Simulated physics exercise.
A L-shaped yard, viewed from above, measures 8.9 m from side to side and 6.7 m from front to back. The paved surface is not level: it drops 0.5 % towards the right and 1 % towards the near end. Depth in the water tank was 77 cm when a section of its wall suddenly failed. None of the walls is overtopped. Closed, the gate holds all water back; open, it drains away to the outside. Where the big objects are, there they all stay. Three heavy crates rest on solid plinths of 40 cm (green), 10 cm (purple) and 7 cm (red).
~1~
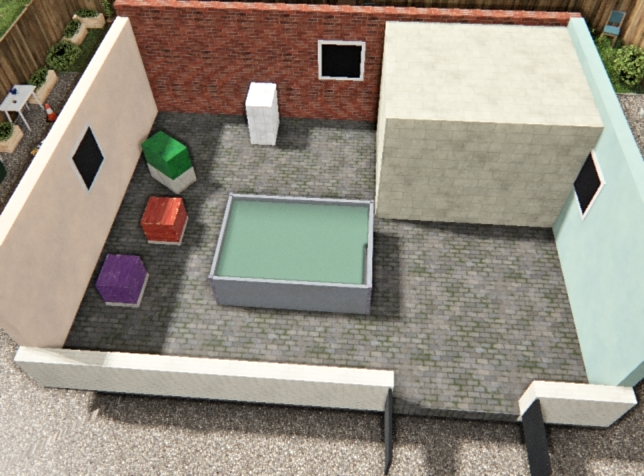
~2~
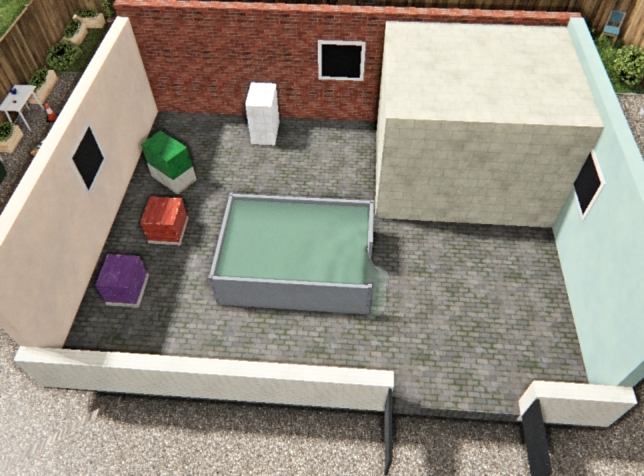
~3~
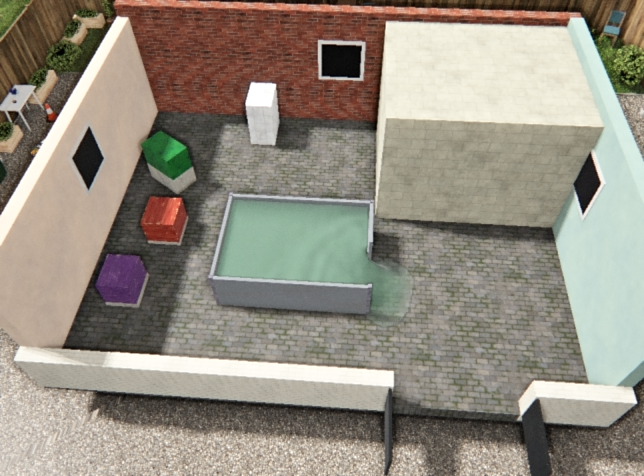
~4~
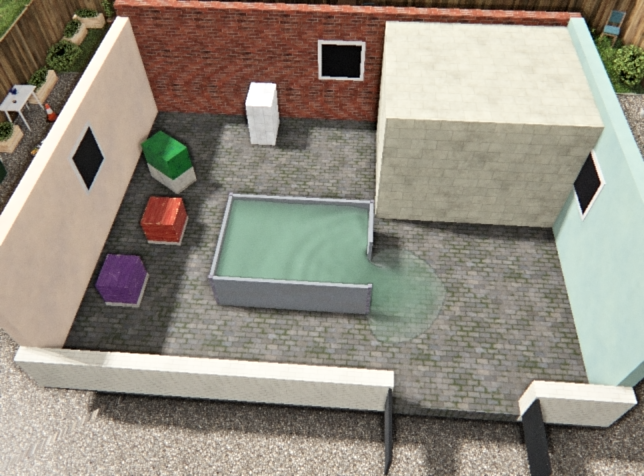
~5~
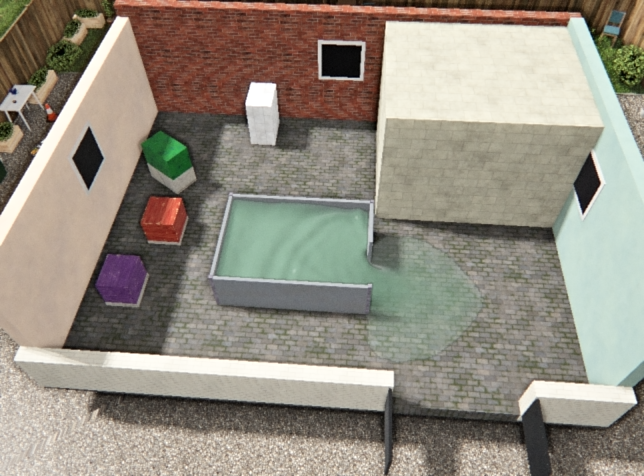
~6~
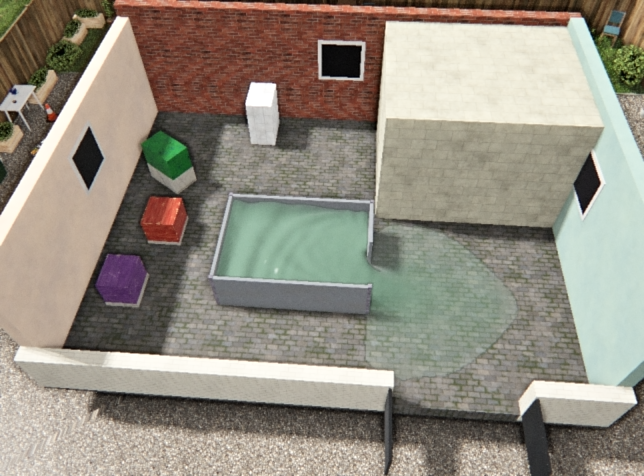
Water pours from a gap in the grey tank's right side and spreads across the paving.
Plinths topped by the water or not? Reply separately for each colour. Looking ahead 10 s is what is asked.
Green crate: Not topped; purple crate: Not topped; red crate: Not topped.
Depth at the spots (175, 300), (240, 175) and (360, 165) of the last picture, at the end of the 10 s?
0, 1, 1 cm.
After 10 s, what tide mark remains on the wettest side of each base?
Green 3, purple 0, red 2, all in cm.
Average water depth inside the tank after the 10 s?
I'd put the average depth near 15 cm.
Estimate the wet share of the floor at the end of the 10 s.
Close to 50 in a hundred parts are wet.
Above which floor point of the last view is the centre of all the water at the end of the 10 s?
Roughly (408, 281).
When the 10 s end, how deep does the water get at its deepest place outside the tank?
Roughly 19 cm.
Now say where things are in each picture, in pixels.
In the first frame, still water, 77 cm deep, in the water tank at (296, 240).
In the second frame, water pours out at (367, 281) and has run 0.5 m, to (380, 269); deepest outside 30 cm, 77 cm at the water tank's back.
In the third frame, the front is at (408, 279), 0.8 m from the gap at (367, 282); 0.8 m2 of floor is under water; 77 cm left at the back of the water tank.
In the fourth frame, the front is at (441, 289), 1.4 m from the gap at (367, 283); 1.9 m2 of floor is under water; 77 cm left at the back of the water tank.
In the fifth frame, water pours out at (367, 282) and has run 2.1 m, to (478, 302); deepest outside 42 cm, 77 cm at the water tank's back.
In the sixth frame, the front is at (513, 313), 2.7 m from the gap at (367, 282); 5.7 m2 of floor is under water; 74 cm left at the back of the water tank.
A moment later water covers 30 % of the floor and is deepest (43 cm) near (376, 296); green plinth not reached, purple plinth not reached, red plinth not reached.
Soon after water covers 30 % of the floor and is deepest (42 cm) near (553, 402); green plinth not reached, purple plinth not reached, red plinth not reached.
Next water covers 30 % of the floor and is deepest (32 cm) near (510, 280); green plinth not reached, purple plinth not reached, red plinth not reached.
Later on water covers 35 % of the floor and is deepest (26 cm) near (576, 404); green plinth not reached, purple plinth not reached, red plinth not reached.
At the end water covers 50 % of the floor and is deepest (19 cm) near (576, 404); highest at the green plinth 3 cm, highest at the purple plinth 0 cm, highest at the red plinth 2 cm.
